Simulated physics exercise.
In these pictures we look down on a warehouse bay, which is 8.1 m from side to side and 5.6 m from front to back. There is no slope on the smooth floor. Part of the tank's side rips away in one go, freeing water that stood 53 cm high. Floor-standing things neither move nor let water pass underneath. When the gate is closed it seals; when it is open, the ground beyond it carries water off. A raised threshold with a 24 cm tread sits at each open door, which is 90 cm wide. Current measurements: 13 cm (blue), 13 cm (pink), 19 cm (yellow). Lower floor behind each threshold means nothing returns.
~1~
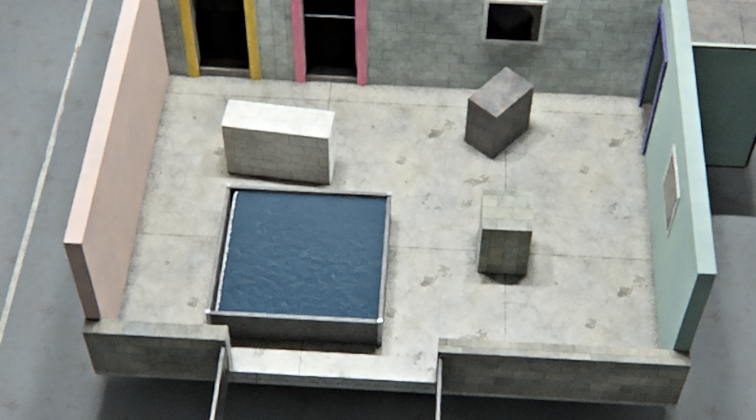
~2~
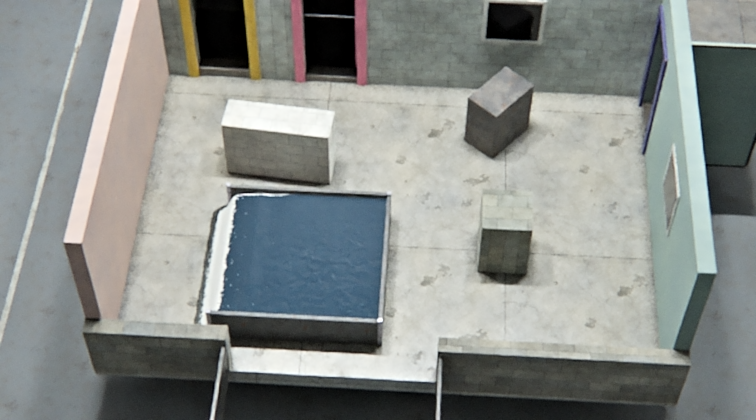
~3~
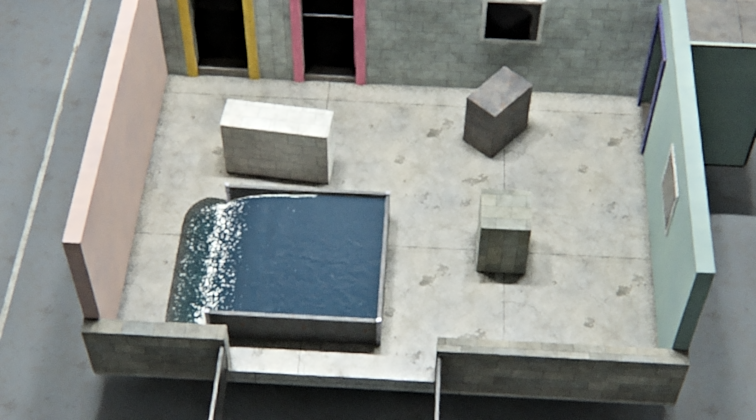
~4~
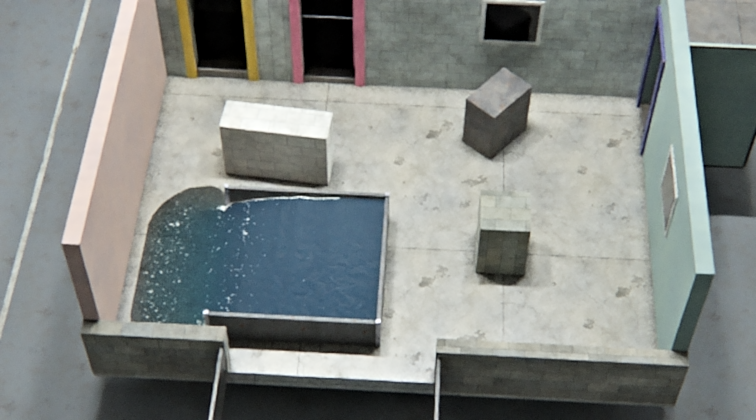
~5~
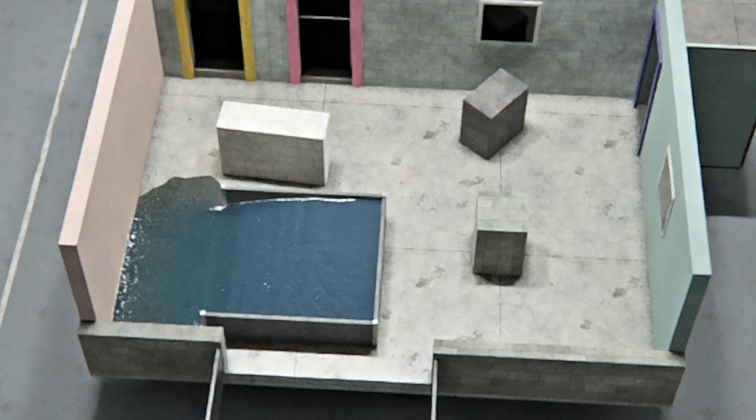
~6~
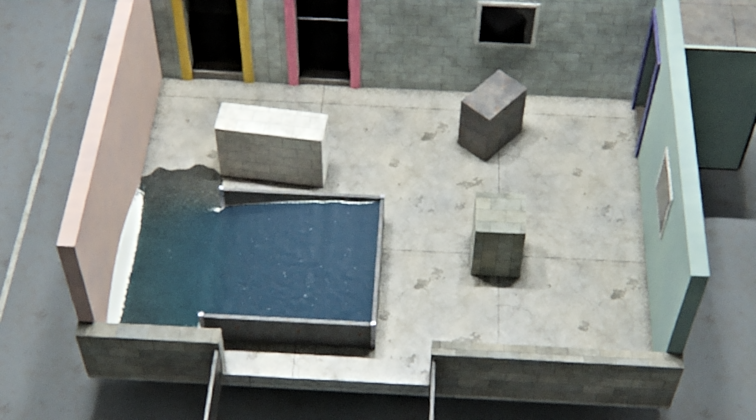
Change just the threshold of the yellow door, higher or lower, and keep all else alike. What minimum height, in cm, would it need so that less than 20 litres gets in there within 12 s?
About 23 cm.
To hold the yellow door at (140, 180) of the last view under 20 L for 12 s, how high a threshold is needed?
Close to 18 cm at the least.
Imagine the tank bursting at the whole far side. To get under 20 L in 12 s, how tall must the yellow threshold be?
Then it needs around 10.5 cm.
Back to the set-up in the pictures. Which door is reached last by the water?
The blue door.
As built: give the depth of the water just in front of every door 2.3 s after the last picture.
Reading in centimetres: Blue = 0, pink = 3, yellow = 25.
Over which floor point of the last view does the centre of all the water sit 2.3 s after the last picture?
It lies near (212, 249) in the last picture.
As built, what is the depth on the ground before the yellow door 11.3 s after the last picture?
Some 10.5 cm.
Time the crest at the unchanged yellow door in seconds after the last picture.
Some 3.0 s, more or less.
Then, 0.7 s after the last picture water covers 15 % of the floor, deepest (44 cm) near (107, 343); it has not reached the yellow door.
Then, 2.3 s after the last picture water covers 30 % of the floor, deepest (35 cm) near (105, 353); 25 cm at the yellow door, 3 litres in over its 19 cm threshold.
Then, 11.3 s after the last picture water covers 100 % of the floor, deepest (12 cm) near (161, 85); 11 cm at the yellow door, 56 litres in over its 19 cm threshold.
At the yellow door as built, the water peaked near 29 cm, 3.1 s after the last picture.
Run again over the same 12 s with other heights there, 62 litres in over 18.5 cm, 9 litres over 25 cm. The limit of 20 litres is kept from about 23 cm up.
